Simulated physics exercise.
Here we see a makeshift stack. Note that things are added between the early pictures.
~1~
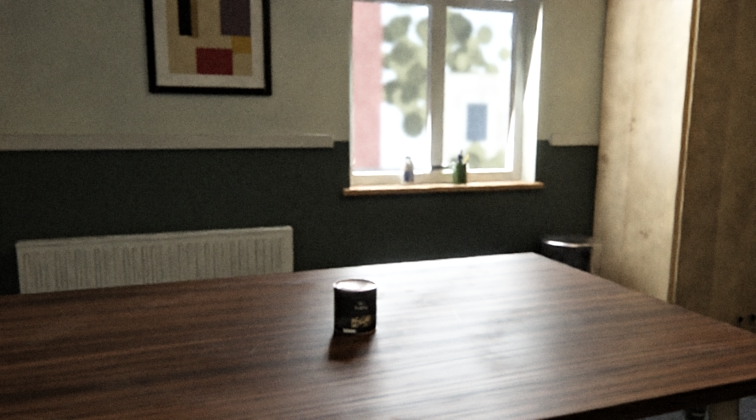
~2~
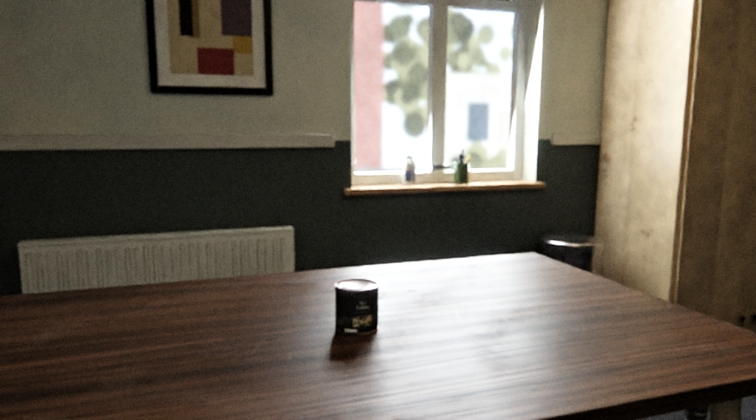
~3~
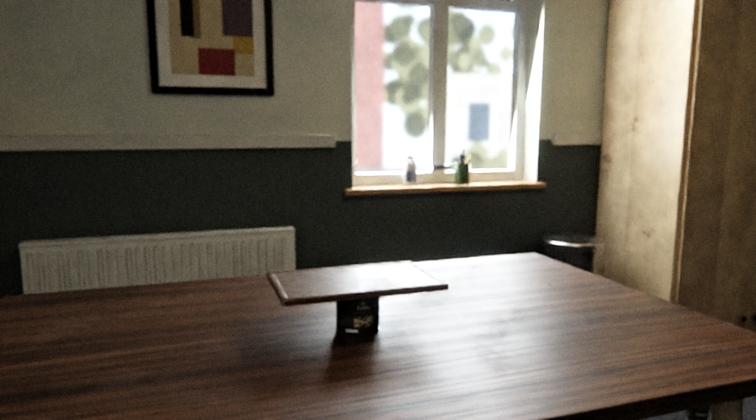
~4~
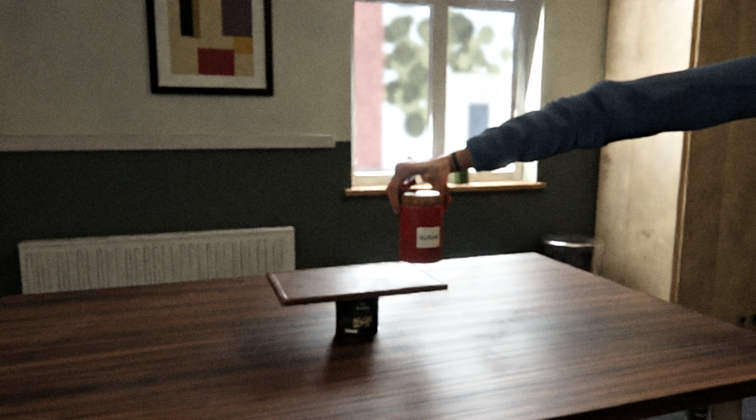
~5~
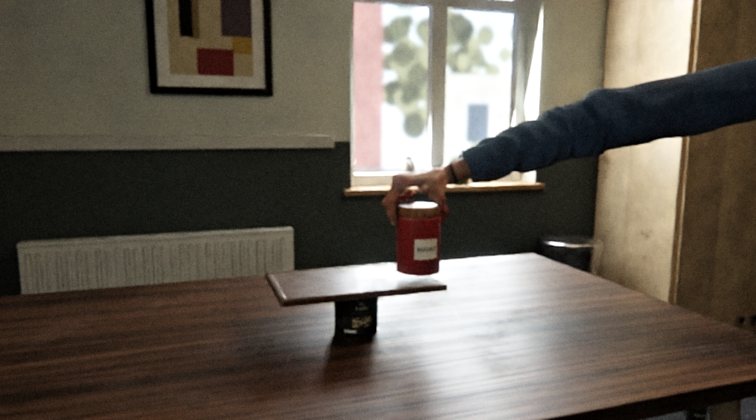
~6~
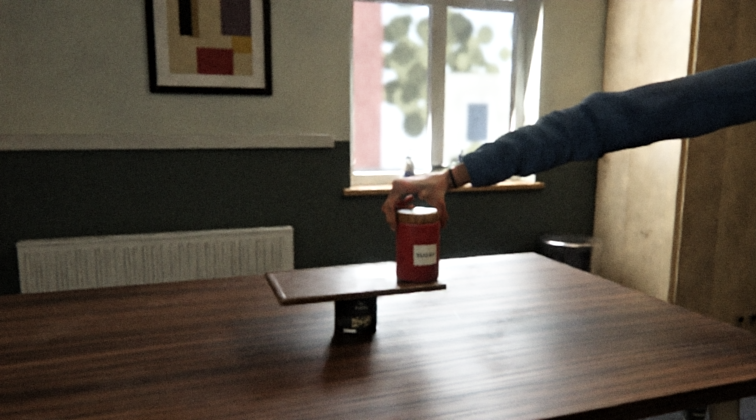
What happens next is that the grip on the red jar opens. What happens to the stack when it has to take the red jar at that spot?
I expect failure here.
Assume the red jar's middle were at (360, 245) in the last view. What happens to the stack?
Then it keeps its balance.
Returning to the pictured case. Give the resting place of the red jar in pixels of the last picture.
Roughly at pixel (495, 312).
Then, 0.30 s on from there, red jar now fallen; brown lid turned 36° from how it was put.
Then, 0.50 s on from there, brown lid turned 55° from how it was put.
Then, 1.20 s on from there, brown lid turned 15° from how it was put.
In the end, fallen, red jar; moved from the start, brown lid; black tin unmoved. At the end, from the last picture's camera, red jar near (495, 312). The stack gives way.
